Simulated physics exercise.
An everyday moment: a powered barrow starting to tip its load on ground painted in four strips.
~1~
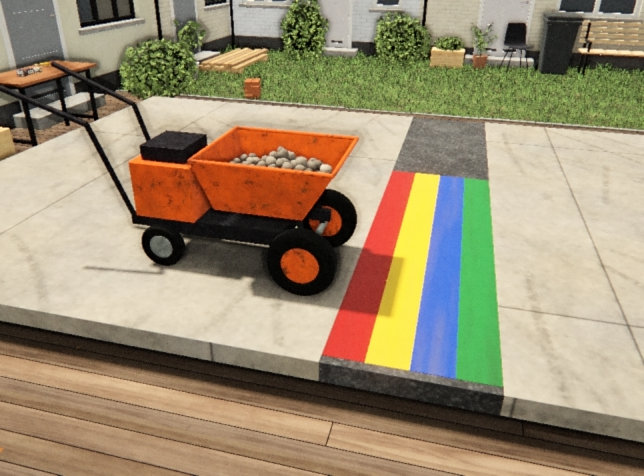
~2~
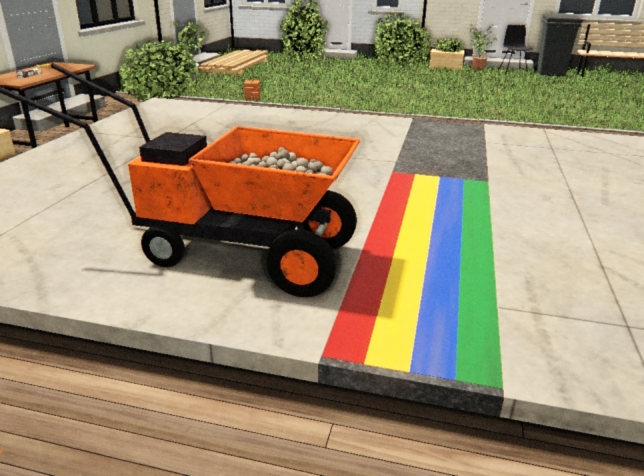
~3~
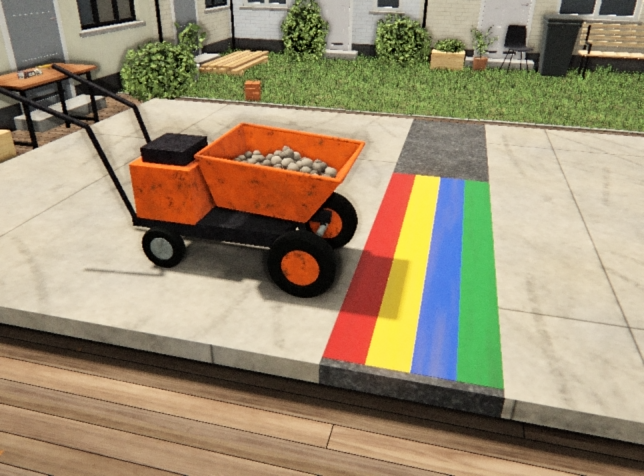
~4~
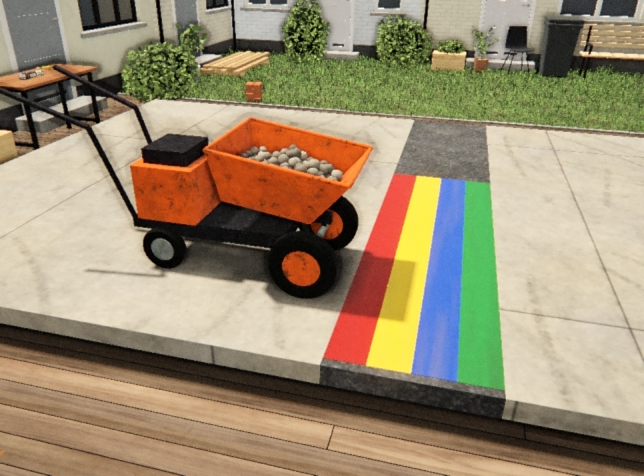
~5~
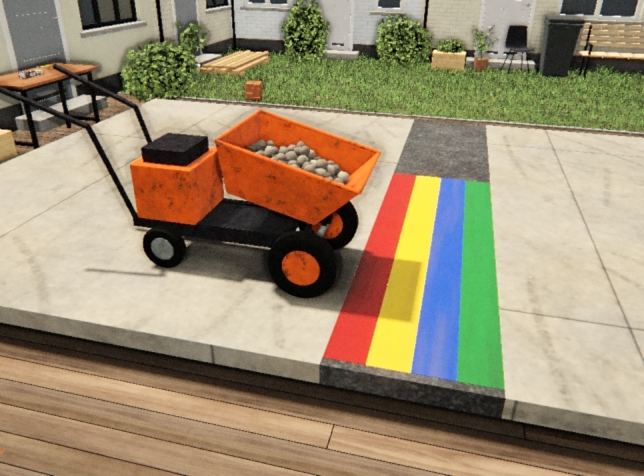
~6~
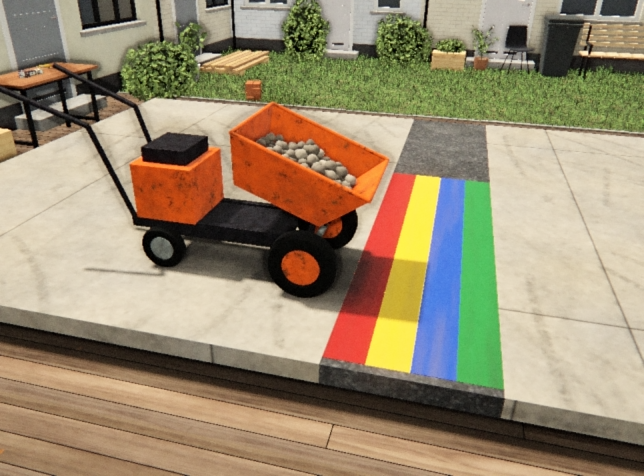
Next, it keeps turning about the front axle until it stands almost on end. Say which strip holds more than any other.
Most lies over the blue band.
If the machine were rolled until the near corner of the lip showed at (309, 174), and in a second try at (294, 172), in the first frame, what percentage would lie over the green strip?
About 10 and 10 per cent.
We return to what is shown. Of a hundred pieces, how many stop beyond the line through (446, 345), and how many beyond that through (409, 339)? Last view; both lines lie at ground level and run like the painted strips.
About 40 and 70 per cent.
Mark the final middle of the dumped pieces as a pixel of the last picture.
Close to (448, 283).
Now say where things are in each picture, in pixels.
In the first frame, lip of the skip at (333, 176), level; top of the load at (287, 168), river pebbles; red strip at (354, 324); yellow strip at (395, 330); blue strip at (436, 337); green strip at (479, 344).
In the second frame, lip of the skip at (334, 179), tipped barely; top of the load at (274, 173).
In the third frame, lip of the skip at (340, 182), tipped barely; top of the load at (278, 168).
In the fourth frame, lip of the skip at (349, 187), tipped a little; top of the load at (274, 163).
In the fifth frame, lip of the skip at (359, 193), tipped a little; top of the load at (266, 156).
In the sixth frame, lip of the skip at (369, 201), tipped clearly; top of the load at (276, 151); red strip at (355, 326); yellow strip at (395, 333); blue strip at (437, 340); green strip at (480, 347).
Soon after the last picture, skip tipped steeply; all in the skip.
A little later, skip tipped right over; most in the skip; a small part over the yellow strip; a small part over the blue strip; a stray few over the green strip.
Later still, skip tipped right over; about a quarter in the skip; a small part over the yellow strip; about a third over the blue strip; about a quarter over the green strip; a small part off the paint.
At rest, skip tipped right over; about a quarter in the skip; none over the red strip; about a quarter over the yellow strip; about a third over the blue strip; about a quarter over the green strip; a small part off the paint.
